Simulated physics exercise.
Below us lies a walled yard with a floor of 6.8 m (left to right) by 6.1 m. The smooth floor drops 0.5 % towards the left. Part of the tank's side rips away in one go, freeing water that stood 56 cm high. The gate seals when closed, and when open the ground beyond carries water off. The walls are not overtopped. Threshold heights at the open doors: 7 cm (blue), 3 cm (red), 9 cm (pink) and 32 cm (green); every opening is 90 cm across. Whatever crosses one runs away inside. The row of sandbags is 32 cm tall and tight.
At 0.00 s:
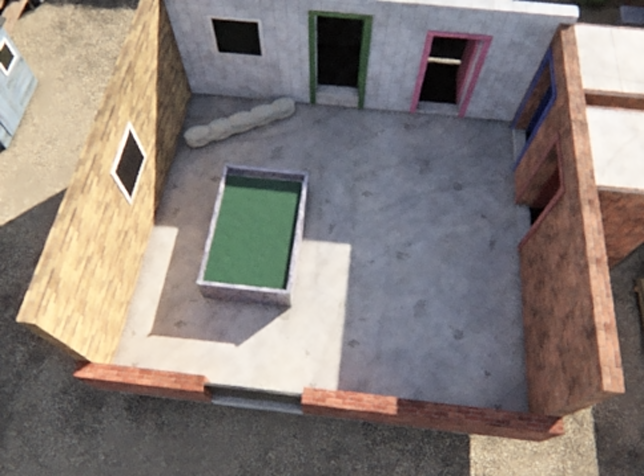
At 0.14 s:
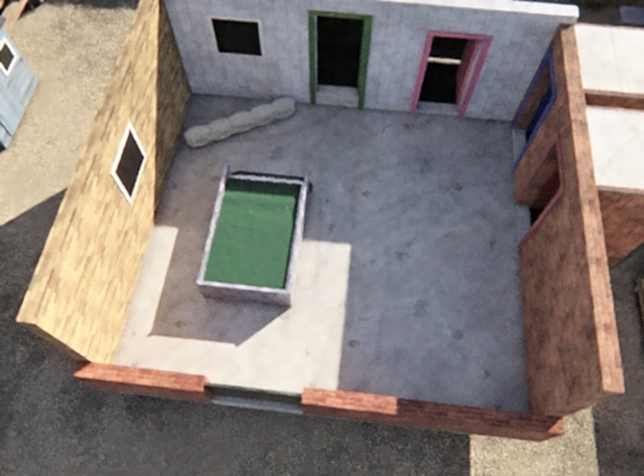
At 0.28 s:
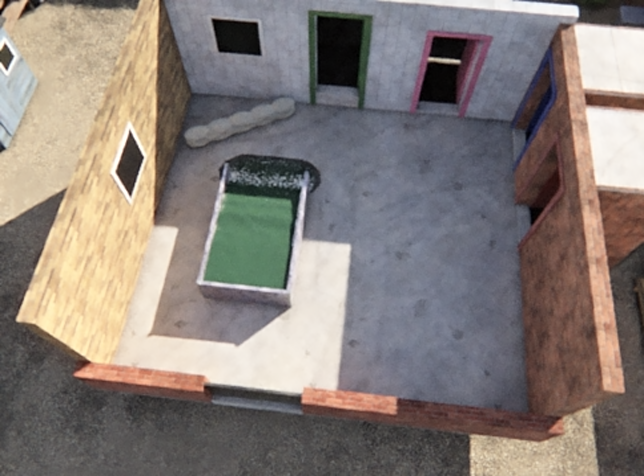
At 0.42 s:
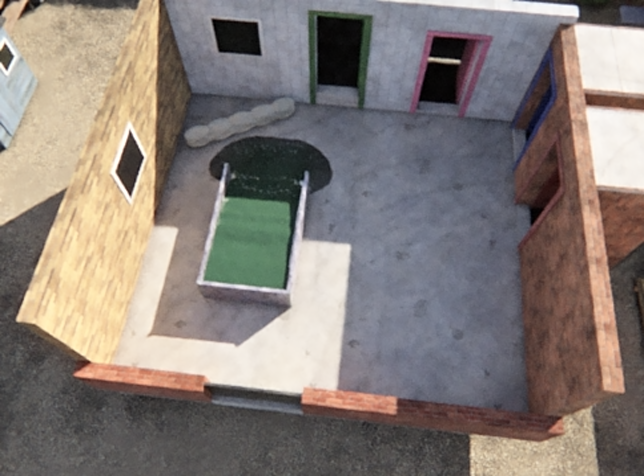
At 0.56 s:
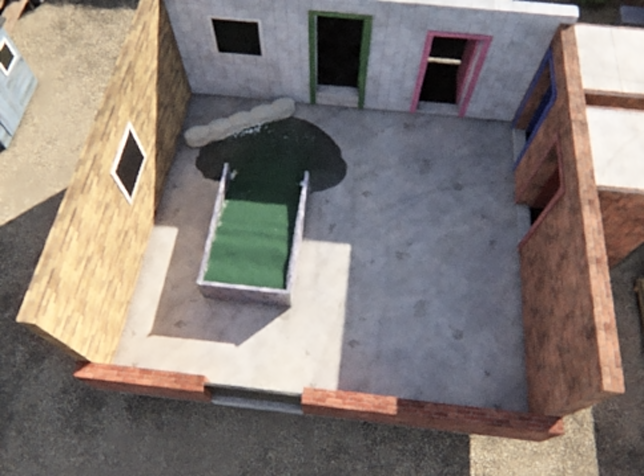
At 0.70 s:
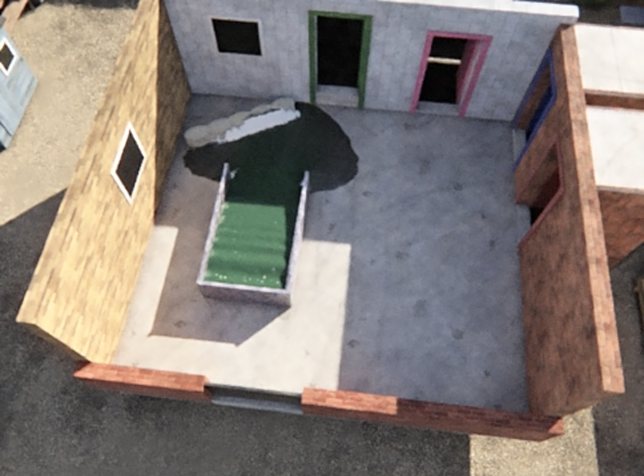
Green water bursts from the far side of a rectangular tank in a walled yard, fanning out across the grey floor in a widening dark pool that reaches the pale, lumpy barrier near the back wall and spreads around it.
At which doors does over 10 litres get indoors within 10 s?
Door by door: At the blue door it passes the limit; at the red door it exceeds the limit; at the pink door it stays under the limit; at the green door it stays under the limit.
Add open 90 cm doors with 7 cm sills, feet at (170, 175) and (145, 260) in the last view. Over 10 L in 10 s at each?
In turn: Over, under.
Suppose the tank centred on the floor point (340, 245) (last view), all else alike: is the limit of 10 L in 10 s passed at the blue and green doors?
Then: Blue past it, green below.
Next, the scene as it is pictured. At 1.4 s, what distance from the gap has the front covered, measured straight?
About 2.8 m.
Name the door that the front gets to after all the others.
It is the red one.
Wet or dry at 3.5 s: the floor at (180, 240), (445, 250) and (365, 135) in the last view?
In that order: Flooded, dry, under water.
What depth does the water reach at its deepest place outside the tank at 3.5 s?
Roughly 22 cm.
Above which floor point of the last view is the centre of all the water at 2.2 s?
Near (282, 179).
After 1.4 s water covers 15 % of the floor and is deepest (36 cm) near (270, 125); blue door not reached, red door not reached, pink door not reached, green door 26 cm at the sill, 0 L in.
After 2.2 s water covers 25 % of the floor and is deepest (32 cm) near (270, 125); blue door not reached, red door not reached, pink door 8 cm at the sill, 0 L in, green door 29 cm at the sill, 0 L in.
After 3.5 s water covers 45 % of the floor and is deepest (22 cm) near (504, 126); blue door 20 cm at the sill, 51 L in, red door 3 cm at the sill, 0 L in, pink door 9 cm at the sill, 0 L in, green door 19 cm at the sill, 0 L in.
After 6.0 s water covers 65 % of the floor and is deepest (12 cm) near (496, 146); blue door 12 cm at the sill, 170 L in, red door 7 cm at the sill, 28 L in, pink door 5 cm at the sill, 0 L in, green door 8 cm at the sill, 0 L in.
After 10.0 s water covers 90 % of the floor and is deepest (8 cm) near (272, 392); blue door 4 cm at the sill, 185 L in, red door 4 cm at the sill, 43 L in, pink door 5 cm at the sill, 0 L in, green door 4 cm at the sill, 0 L in.
